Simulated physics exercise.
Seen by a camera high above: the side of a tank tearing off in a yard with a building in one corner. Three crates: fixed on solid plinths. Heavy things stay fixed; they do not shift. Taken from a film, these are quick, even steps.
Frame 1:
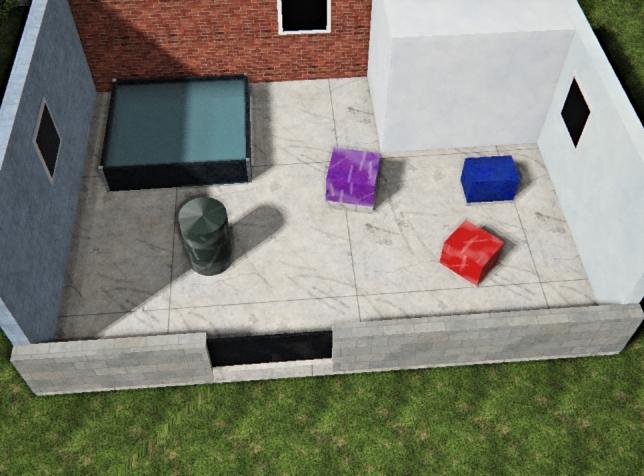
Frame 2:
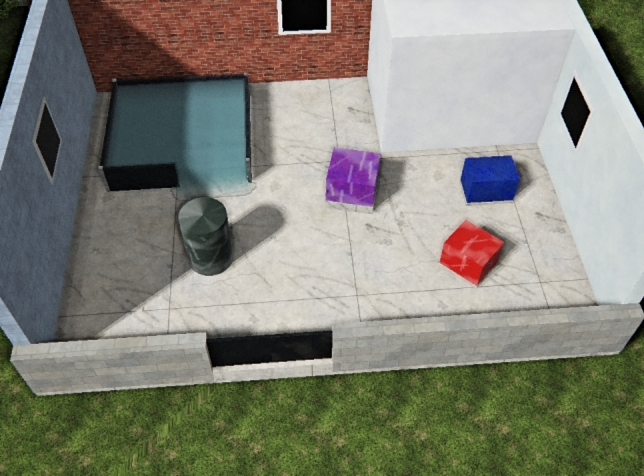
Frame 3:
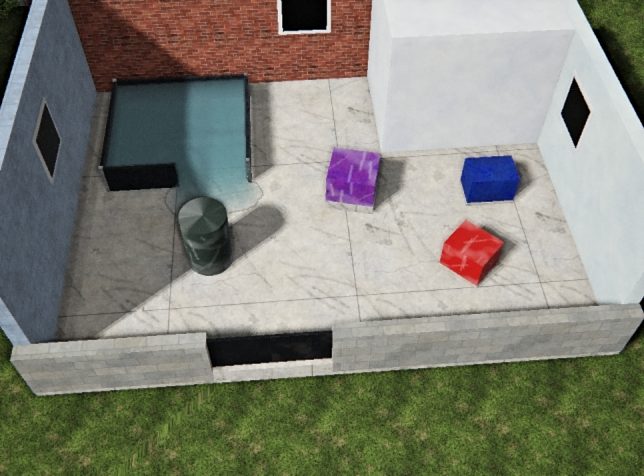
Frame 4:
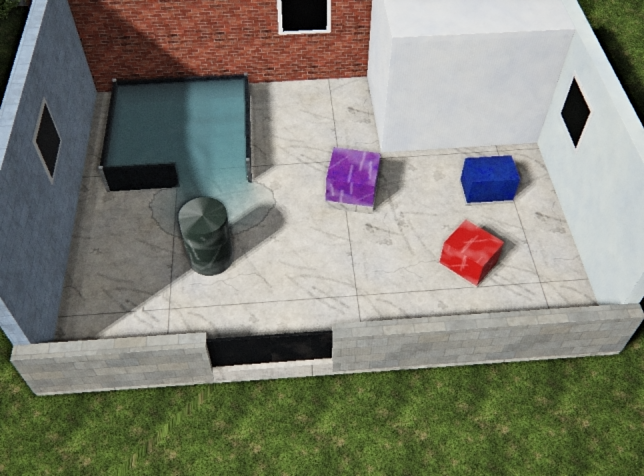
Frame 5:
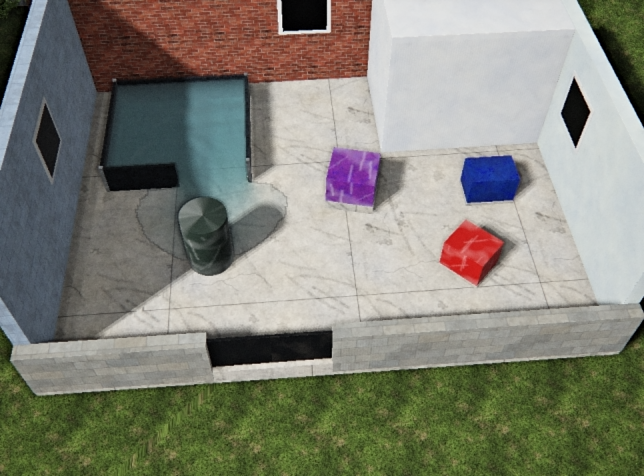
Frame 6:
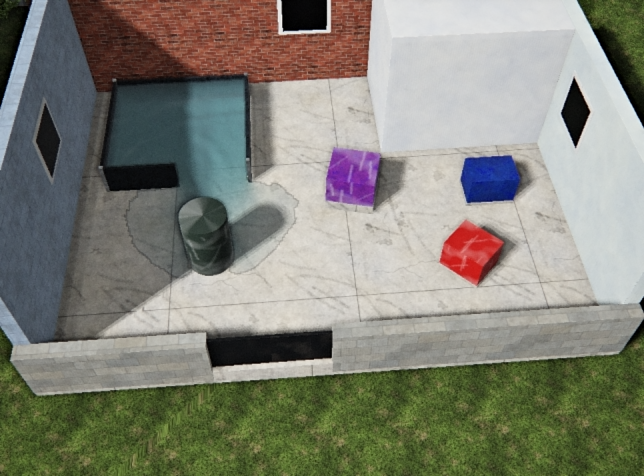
A walled yard paved in pale marble, with a white block of a building in its back right corner, is seen from high above. A dark-rimmed tank of water stands at the back left, a dark green rounded object in front of it, and purple, blue and red crates sit to the right. Part of the tank's front side gives way, and water pours out and spreads around the green object, while the crates stay still.
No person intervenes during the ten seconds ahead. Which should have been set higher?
As I see it, the purple crate is out of reach of the water, the red crate is within reach of the water, the blue crate is within reach of the water.
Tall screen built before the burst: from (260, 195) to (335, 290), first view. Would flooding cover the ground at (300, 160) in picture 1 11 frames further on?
Answer: Awash.
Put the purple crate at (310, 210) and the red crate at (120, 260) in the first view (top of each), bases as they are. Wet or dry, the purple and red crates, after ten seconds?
Purple: Overtopped; red: Overtopped.
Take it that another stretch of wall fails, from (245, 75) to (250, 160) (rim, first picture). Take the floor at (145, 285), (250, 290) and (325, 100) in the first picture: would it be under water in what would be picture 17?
Taken in turn, that's not reached, not reached, and finally reached.
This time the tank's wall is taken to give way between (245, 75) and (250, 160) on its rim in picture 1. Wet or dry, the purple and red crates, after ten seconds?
Taking them in turn, the purple one is swamped, and the red one is swamped.
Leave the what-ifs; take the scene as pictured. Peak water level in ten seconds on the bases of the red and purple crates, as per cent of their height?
About 250 percent and about 40 percent.
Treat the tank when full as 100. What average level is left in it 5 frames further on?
Somewhere around 80 %, give or take.
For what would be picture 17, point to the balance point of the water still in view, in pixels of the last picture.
The spot I would choose is (193, 180).
A moment on, water covers 20 % of the floor; the purple crate not reached, the red crate not reached, the blue crate not reached.
Next, water covers 35 % of the floor; the purple crate water round its plinth, the red crate not reached, the blue crate not reached.
Then, water covers 50 % of the floor; the purple crate water round its plinth, the red crate water round its plinth, the blue crate not reached.
Later, water covers 70 % of the floor; the purple crate water round its plinth, the red crate water round its plinth, the blue crate water round its plinth.
In the end, water covers 85 % of the floor; the purple crate stayed above the water, the red crate was topped, the blue crate was topped.
